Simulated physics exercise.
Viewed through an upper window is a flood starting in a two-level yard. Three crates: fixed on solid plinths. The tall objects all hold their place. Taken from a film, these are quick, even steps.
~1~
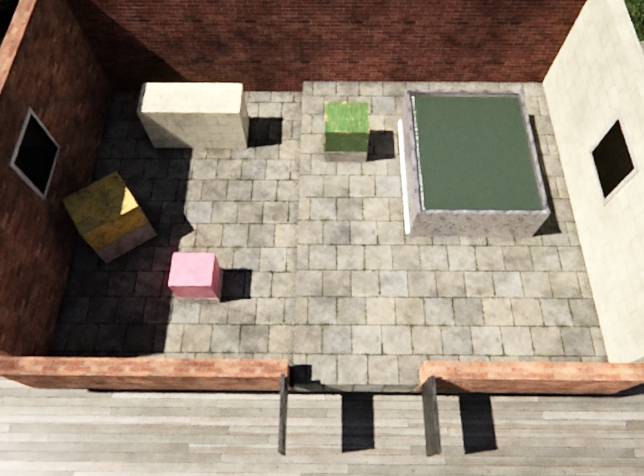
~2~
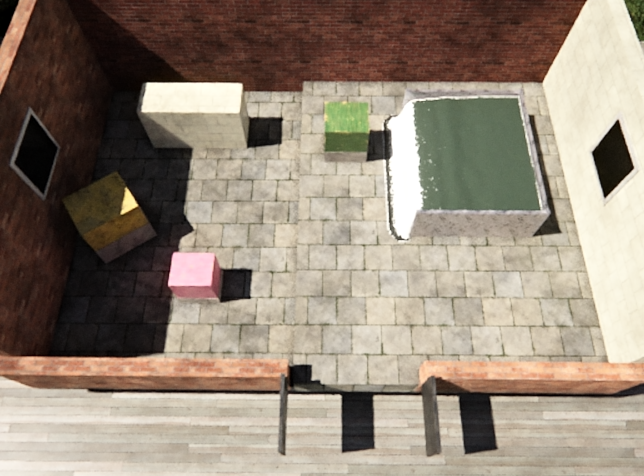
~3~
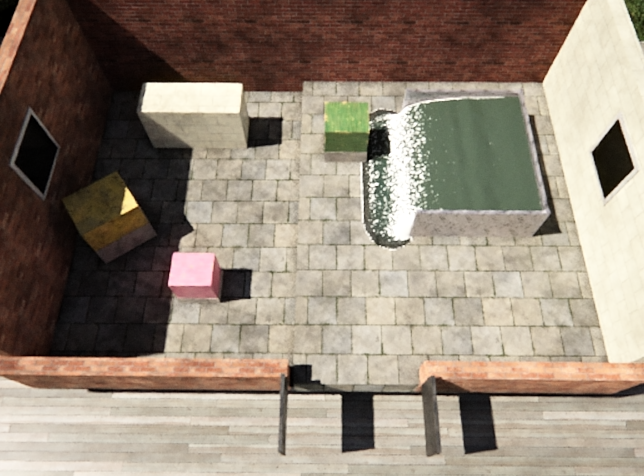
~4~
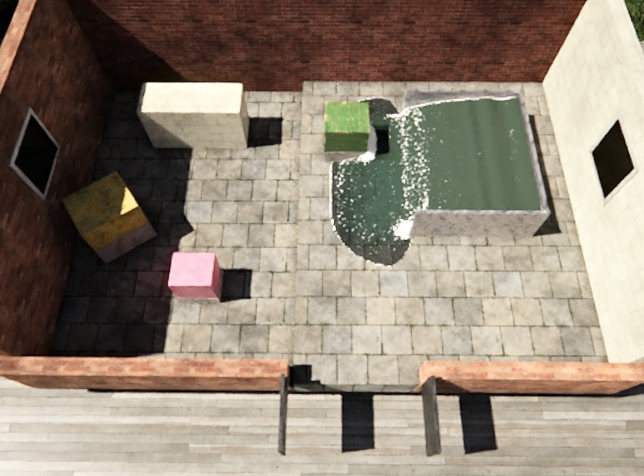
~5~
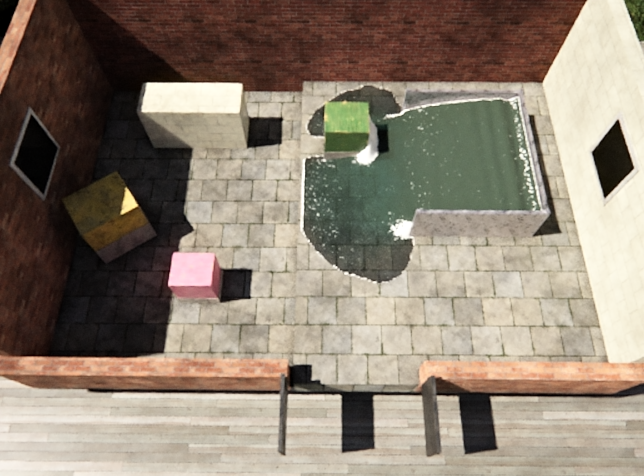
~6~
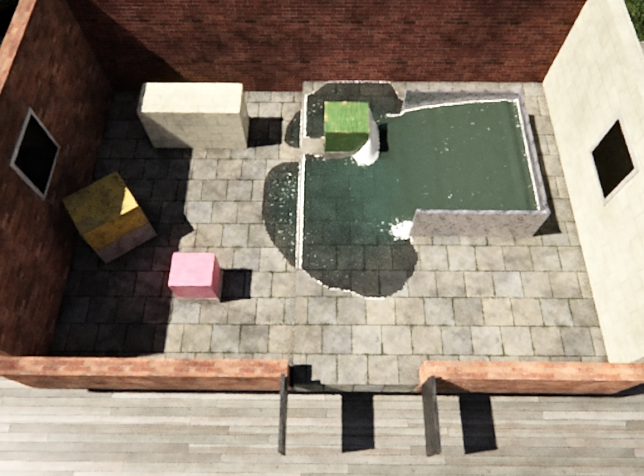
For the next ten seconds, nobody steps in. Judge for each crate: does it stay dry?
The green crate: No, it gets wet. The yellow crate: Yes, it stays dry. The pink crate: No, it gets wet.
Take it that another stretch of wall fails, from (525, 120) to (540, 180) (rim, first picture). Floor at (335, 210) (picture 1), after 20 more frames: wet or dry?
Pretty sure it's left alone at that location.
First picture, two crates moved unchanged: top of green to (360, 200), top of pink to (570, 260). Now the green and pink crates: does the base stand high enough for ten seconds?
As I read it, the green crate gets flooded and the pink crate stays clear.
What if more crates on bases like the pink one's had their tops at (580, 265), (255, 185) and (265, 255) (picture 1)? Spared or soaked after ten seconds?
So, the first one stays clear of it, the next one gets caught, and the final one gets caught.
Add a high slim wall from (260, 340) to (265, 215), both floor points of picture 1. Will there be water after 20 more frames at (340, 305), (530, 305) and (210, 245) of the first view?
First inundated, then unwetted, then unwetted.
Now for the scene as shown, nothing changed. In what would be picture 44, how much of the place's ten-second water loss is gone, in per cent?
It comes to around 60 per cent.
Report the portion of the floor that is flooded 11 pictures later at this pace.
Estimate: Near 60 %.
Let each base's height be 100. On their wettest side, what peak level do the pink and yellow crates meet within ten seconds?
In order: 140% and 70%.
A moment on, water covers 45 % of the floor; the green crate water round its plinth, the yellow crate water round its plinth, the pink crate water round its plinth.
Next, water covers 60 % of the floor; the green crate water round its plinth, the yellow crate water round its plinth, the pink crate water round its plinth.
Then, water covers 75 % of the floor; the green crate water round its plinth, the yellow crate water round its plinth, the pink crate water round its plinth.
Later, water covers 75 % of the floor; the green crate water round its plinth, the yellow crate water round its plinth, the pink crate water round its plinth.
In the end, water covers 75 % of the floor; the green crate was topped, the yellow crate stayed above the water, the pink crate was topped.
